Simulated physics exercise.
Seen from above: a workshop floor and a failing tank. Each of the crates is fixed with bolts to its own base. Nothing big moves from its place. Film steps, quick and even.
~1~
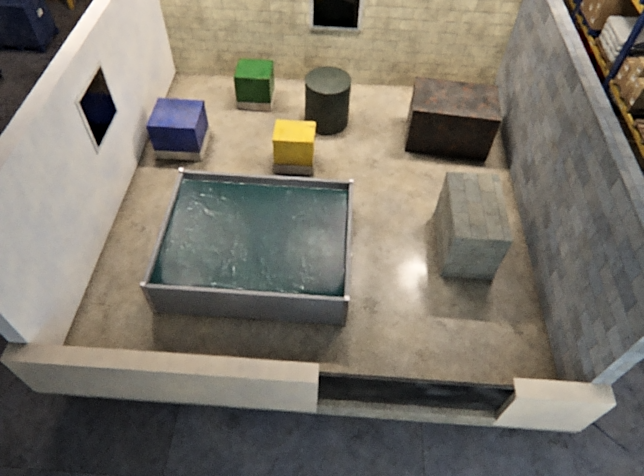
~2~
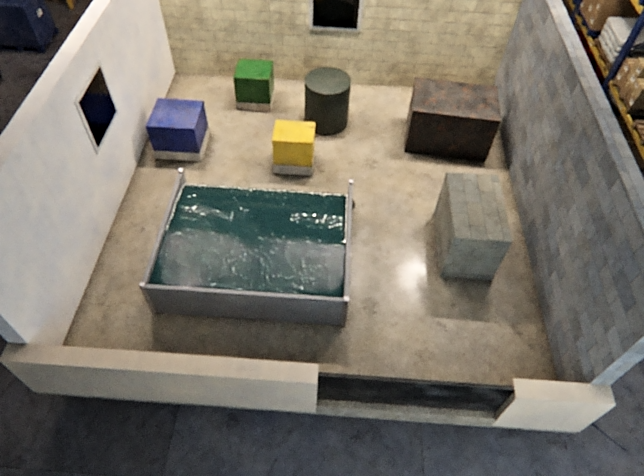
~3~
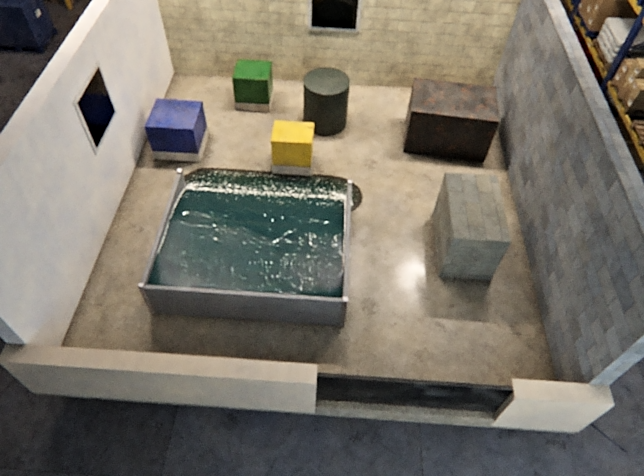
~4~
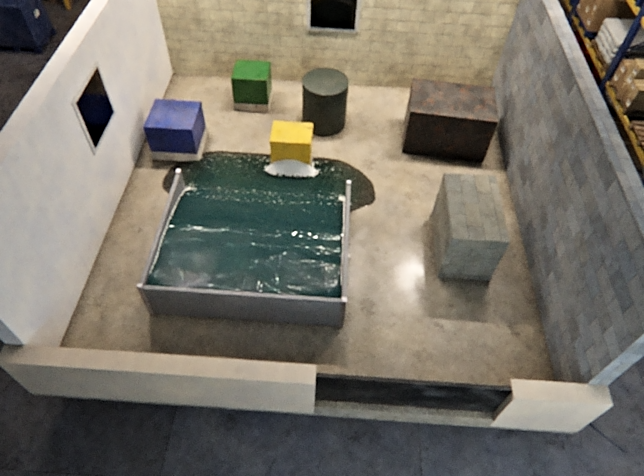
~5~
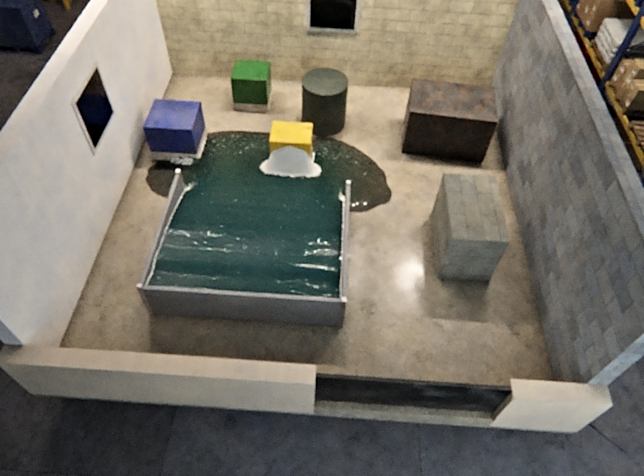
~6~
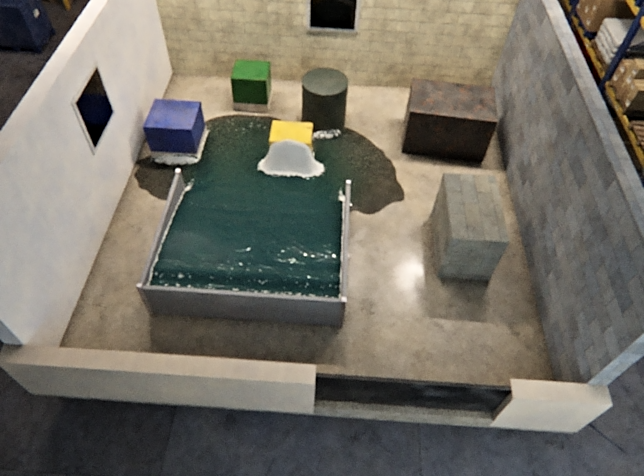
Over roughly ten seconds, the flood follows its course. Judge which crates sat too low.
The yellow crate was too low. The blue crate was too low. The green crate was too low.
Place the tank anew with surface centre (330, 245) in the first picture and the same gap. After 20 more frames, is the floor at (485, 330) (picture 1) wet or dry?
Answer for that point: Bone-dry.
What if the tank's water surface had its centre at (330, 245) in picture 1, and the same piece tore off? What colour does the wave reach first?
The yellow one comes first.
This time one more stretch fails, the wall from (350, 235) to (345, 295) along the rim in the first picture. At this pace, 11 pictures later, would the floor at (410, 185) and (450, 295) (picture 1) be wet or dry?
Inundated, then inundated.
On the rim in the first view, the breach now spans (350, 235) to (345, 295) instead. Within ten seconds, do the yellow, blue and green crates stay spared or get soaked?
Well, yellow stays clear and blue stays clear, but green stays clear.
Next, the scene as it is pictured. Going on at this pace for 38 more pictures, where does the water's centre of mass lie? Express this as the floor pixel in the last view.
That puts it at around (311, 169).
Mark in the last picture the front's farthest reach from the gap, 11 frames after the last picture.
Look around (486, 94).
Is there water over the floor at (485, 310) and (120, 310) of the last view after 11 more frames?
Going in order, I'd say clear for the first and clear for the second.
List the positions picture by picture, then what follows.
In the first frame, still water in the tank at (257, 232).
In the second frame, the front is at a hidden place, out from the gap on the tank's far side.
In the third frame, the front is at a hidden place, out from the gap on the tank's far side.
In the fourth frame, water pours out on the tank's far side and has run to (179, 169).
In the fifth frame, the front is at (164, 161), out from the gap on the tank's far side.
In the sixth frame, the front is at (216, 121), out from the gap on the tank's far side.
A moment on, water covers 30 % of the floor; the yellow crate water round its plinth, the blue crate water round its plinth, the green crate water round its plinth.
Next, water covers 50 % of the floor; the yellow crate water round its plinth, the blue crate water round its plinth, the green crate water round its plinth.
Then, water covers 70 % of the floor; the yellow crate water round its plinth, the blue crate water round its plinth, the green crate water round its plinth.
Later, water covers 85 % of the floor; the yellow crate water round its plinth, the blue crate water round its plinth, the green crate water round its plinth.
In the end, water covers 100 % of the floor; the yellow crate was topped, the blue crate was topped, the green crate was topped.
